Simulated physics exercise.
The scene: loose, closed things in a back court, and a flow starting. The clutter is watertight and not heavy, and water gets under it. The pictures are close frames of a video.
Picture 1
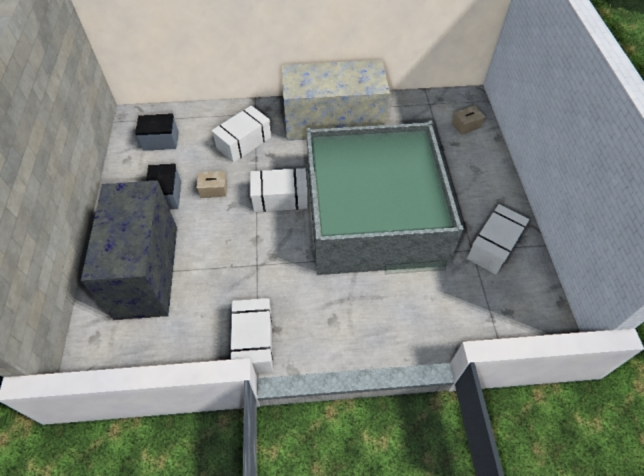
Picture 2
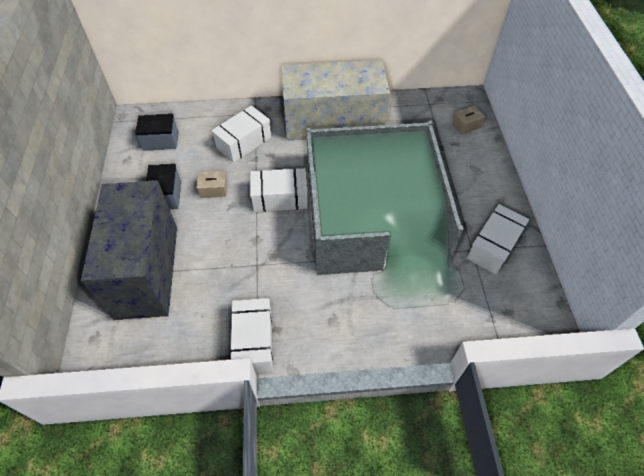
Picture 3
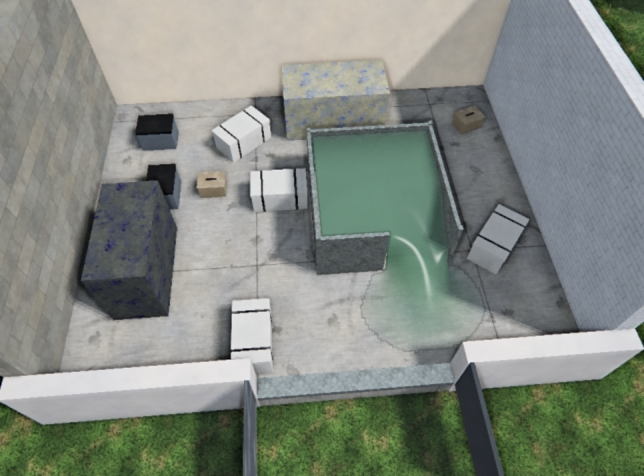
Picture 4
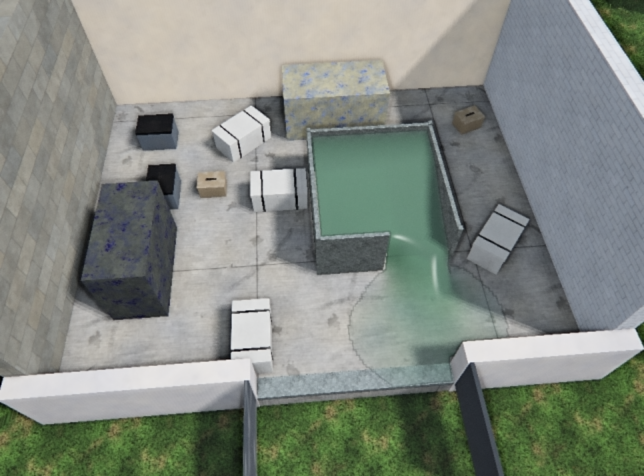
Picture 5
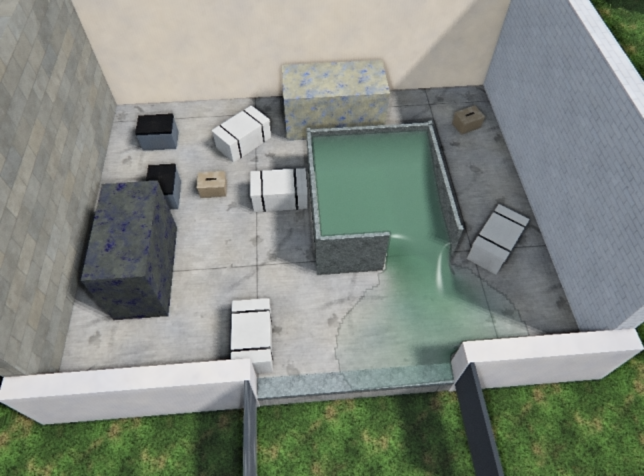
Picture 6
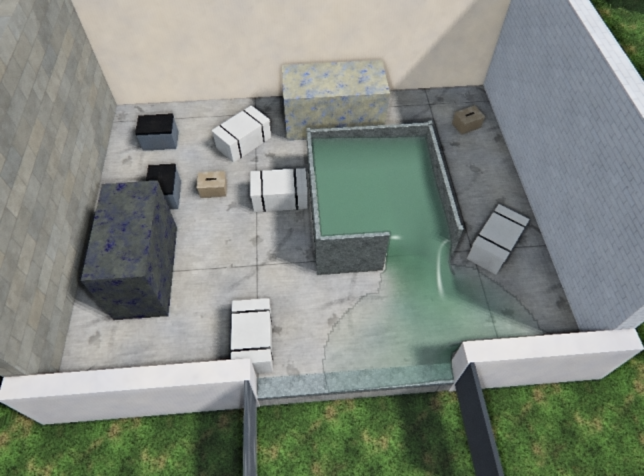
In this clip, a walled concrete yard holds scattered boxes and a raised tank of green water; part of the tank's front opens, and water pours out, spreading across the floor to the front edge while the boxes stay still.
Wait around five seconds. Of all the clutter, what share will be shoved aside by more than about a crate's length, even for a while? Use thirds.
It is not even a third.
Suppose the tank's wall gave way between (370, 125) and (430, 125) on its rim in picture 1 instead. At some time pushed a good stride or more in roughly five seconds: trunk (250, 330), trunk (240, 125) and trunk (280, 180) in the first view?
One after the other: Less than that, never so far, under that.
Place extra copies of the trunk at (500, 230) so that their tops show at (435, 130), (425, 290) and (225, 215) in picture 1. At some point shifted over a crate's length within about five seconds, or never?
In that order: Short of that, yes, under that.
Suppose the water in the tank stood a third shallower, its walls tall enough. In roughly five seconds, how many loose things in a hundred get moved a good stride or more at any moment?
Some 10 per cent.
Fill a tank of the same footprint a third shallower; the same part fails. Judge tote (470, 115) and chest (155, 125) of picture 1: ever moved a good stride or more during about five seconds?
As listed: Swept aside, no.
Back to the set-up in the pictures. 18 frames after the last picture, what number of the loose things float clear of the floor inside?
2 of them.
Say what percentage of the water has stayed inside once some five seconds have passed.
Near 62 in a hundred.
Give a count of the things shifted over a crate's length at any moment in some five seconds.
It comes to 2.
A moment on, 0 of 8 are well off their spots; 0 afloat.
Next, 0 of 8 are well off their spots; 0 afloat.
Later, 2 of 8 are well off their spots; 2 afloat.
In the end, 2 of 8 are well off their spots, and 2 have been at some point; 2 afloat.
